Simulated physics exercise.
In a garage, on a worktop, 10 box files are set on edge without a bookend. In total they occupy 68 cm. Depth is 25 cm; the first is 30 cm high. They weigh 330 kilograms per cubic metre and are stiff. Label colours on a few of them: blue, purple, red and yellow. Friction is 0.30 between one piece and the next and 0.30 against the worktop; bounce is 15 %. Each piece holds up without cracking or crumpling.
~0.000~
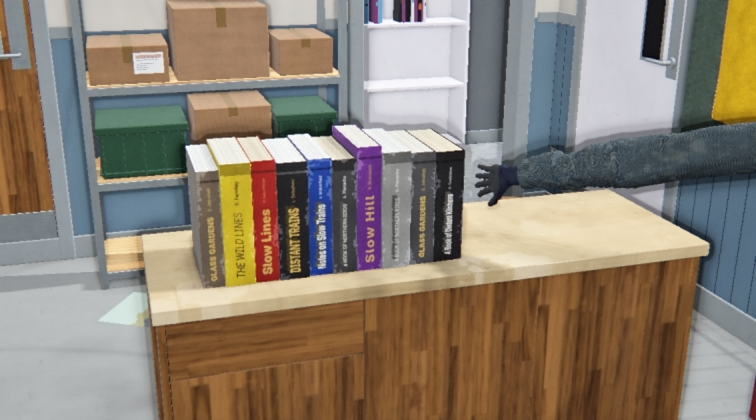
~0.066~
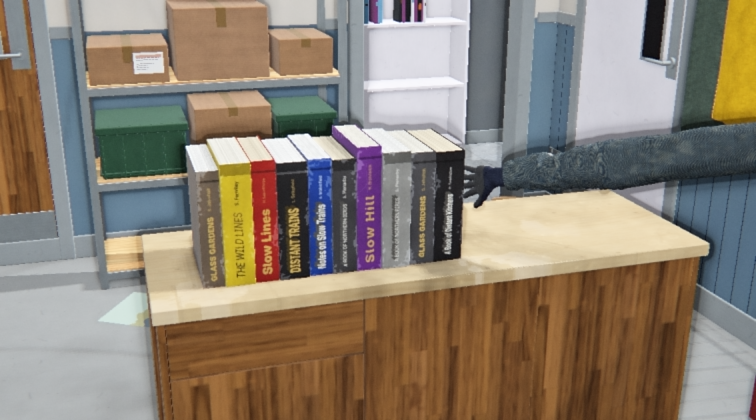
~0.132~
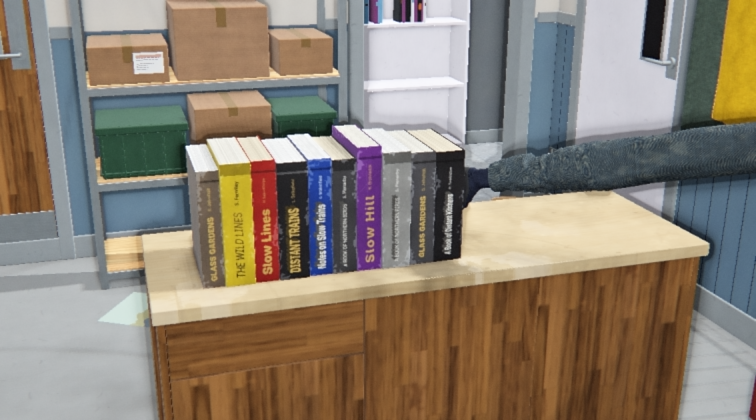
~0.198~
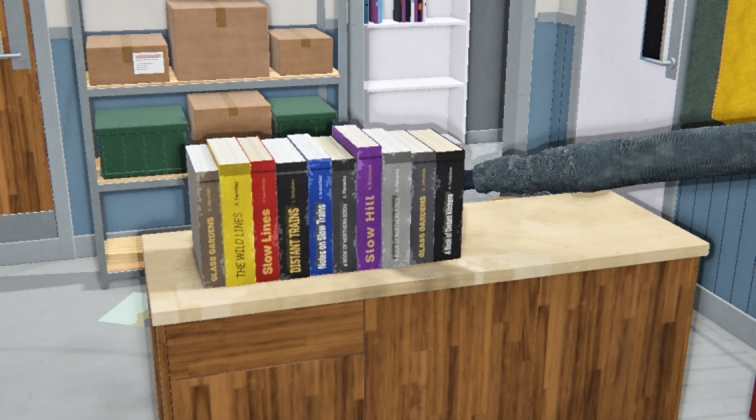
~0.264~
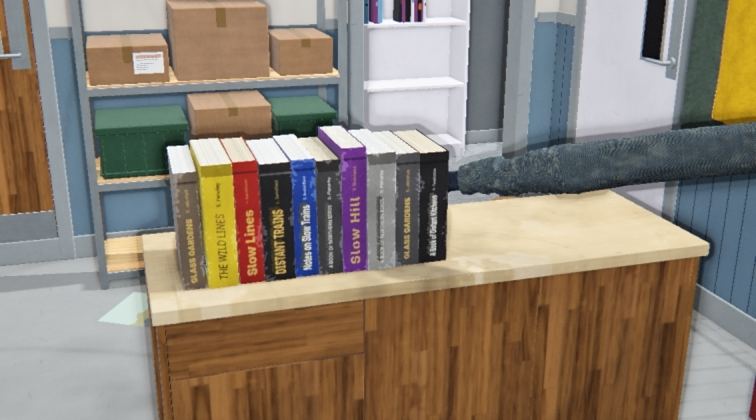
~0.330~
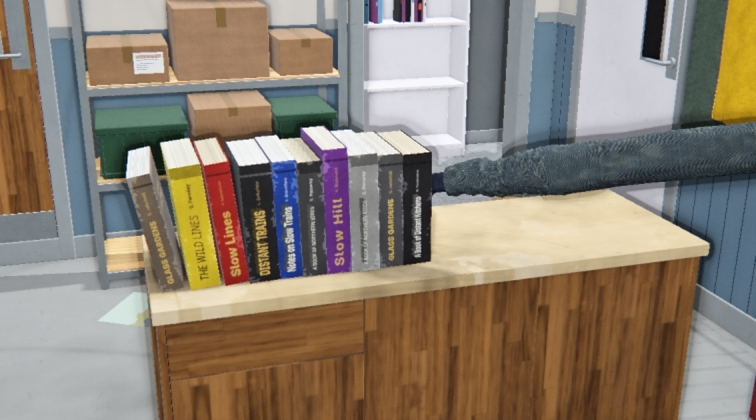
In the video, a gray-sleeved arm reaches in from the right toward a row of upright books on a wooden counter, then pushes the row leftward, with the leftmost books, including the yellow and red ones, tilting to the left.
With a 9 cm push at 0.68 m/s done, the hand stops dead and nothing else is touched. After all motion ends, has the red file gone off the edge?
Most likely it loses its support.
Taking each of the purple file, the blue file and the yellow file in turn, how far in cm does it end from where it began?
Here purple ends up 20 centimetres away, blue 30 centimetres and yellow 120 centimetres.
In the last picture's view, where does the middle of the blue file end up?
Near pixel (202, 230).
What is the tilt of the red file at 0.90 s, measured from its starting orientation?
Roughly 120 degrees.
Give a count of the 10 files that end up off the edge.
3.
By 0.40 s, none of the 10 files off the edge, 10 disturbed; red file tilted 15°; yellow file tilted 19°.
By 0.62 s, 1 of the 10 files off the edge; red file tilted 54°; yellow file tilted 68°.
By 0.90 s, 2 of the 10 files off the edge; red file on its side; yellow file upside down.
By 1.16 s, 3 of the 10 files off the edge; red file upside down; yellow file on its side.
When it is over (1.4 s), 3 of the 10 files off the edge; red file on its side; yellow file on its side; blue file tilted 58°.
